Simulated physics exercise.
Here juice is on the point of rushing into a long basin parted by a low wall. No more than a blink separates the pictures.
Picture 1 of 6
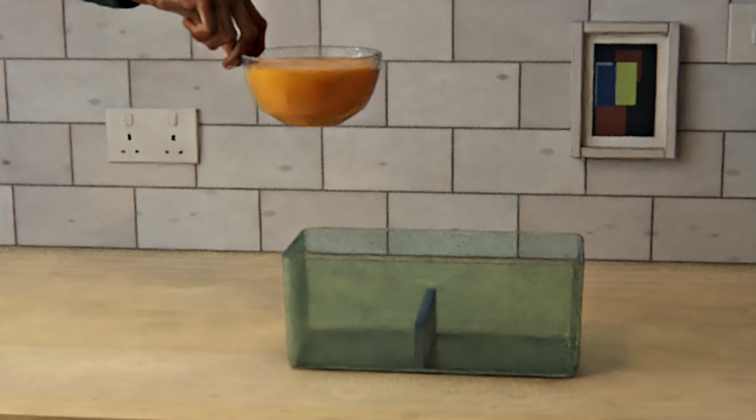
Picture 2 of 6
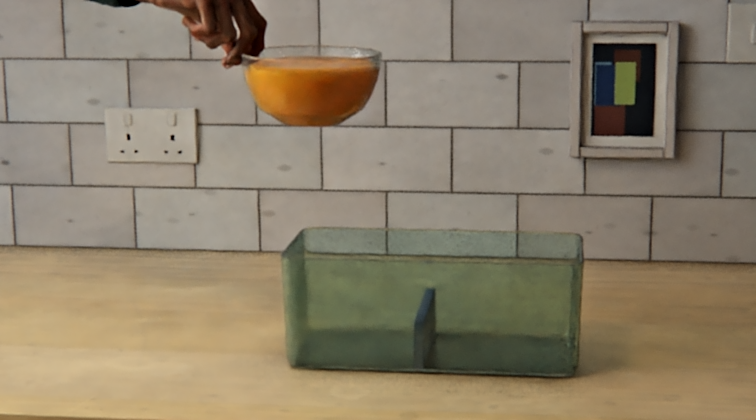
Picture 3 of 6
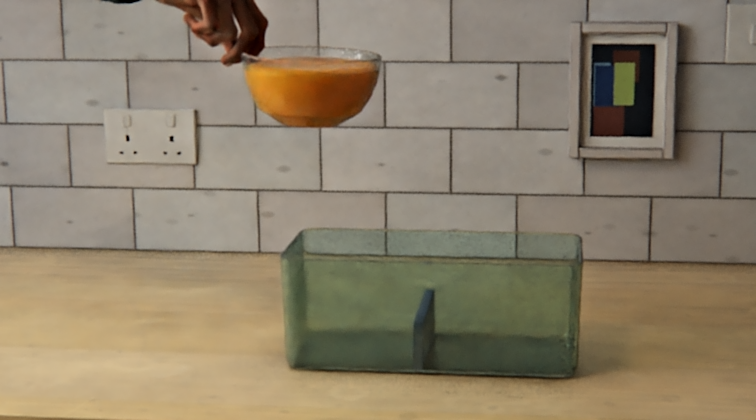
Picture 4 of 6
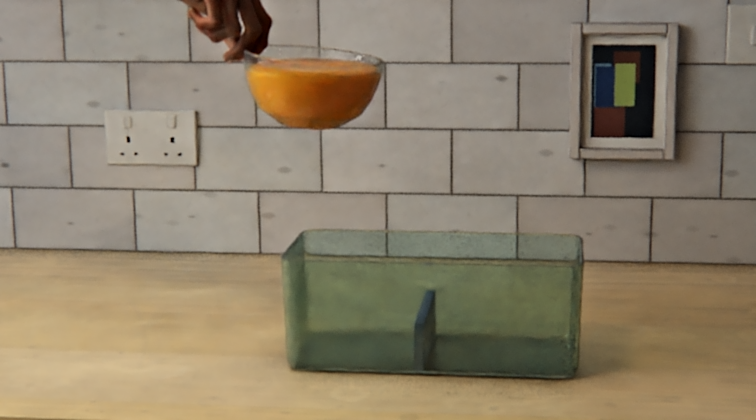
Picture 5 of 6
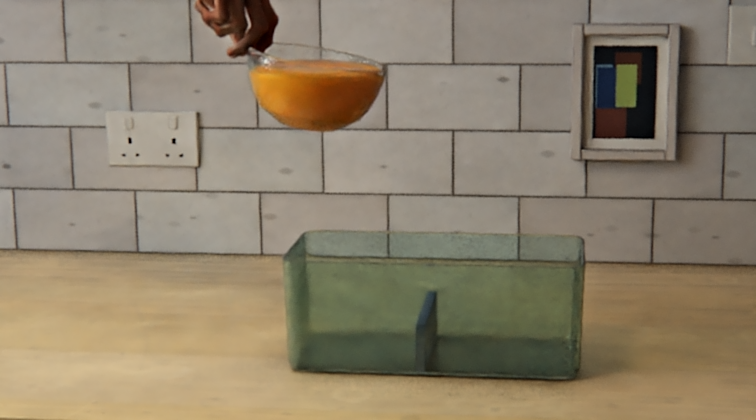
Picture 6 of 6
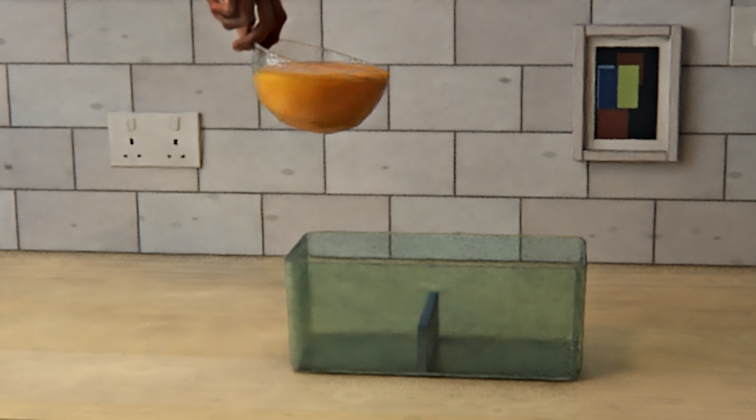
A pale wooden worktop stands before a wall of light grey tiles, seen from the front and slightly above, with a double socket at left and a small framed picture of coloured blocks at right. A hand holds a clear glass bowl of orange juice above a long greenish glass basin with a low blue divider inside. The hand gradually tilts the bowl down to the right, shifting slightly rightward, while the view stays almost still.
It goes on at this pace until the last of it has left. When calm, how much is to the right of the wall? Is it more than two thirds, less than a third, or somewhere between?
More than two thirds.
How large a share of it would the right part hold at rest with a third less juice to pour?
I'd reckon close to 65 %.
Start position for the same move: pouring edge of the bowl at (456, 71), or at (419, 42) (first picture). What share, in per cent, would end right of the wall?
It would come to near 95 per cent, and then near 95 per cent.
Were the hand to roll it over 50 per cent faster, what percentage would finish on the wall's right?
It comes to 70 per cent or so.
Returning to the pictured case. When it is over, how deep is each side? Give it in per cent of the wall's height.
Roughly 10 left of the wall, roughly 50 right of it.
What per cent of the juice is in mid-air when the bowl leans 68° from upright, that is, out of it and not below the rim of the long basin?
Something like 40 per cent of it.
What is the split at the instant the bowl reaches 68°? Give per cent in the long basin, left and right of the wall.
Split: Left 0 per cent, right 20 per cent.
A moment on, the bowl is tipped part way and 40 per cent is still to pour, 1 is left of the wall and 18 right of it.
Next, the bowl is tipped on its side and 3 per cent is still to pour, 10 is left of the wall and 77 right of it.
Then the bowl is tipped right over and 0 per cent is still to pour, 20 is left of the wall and 79 right of it.
Later the bowl is tipped right over and 0 per cent is still to pour, 20 is left of the wall and 79 right of it.
Finally, 20 per cent lies left of the wall, 79 right of it and 1 outside.
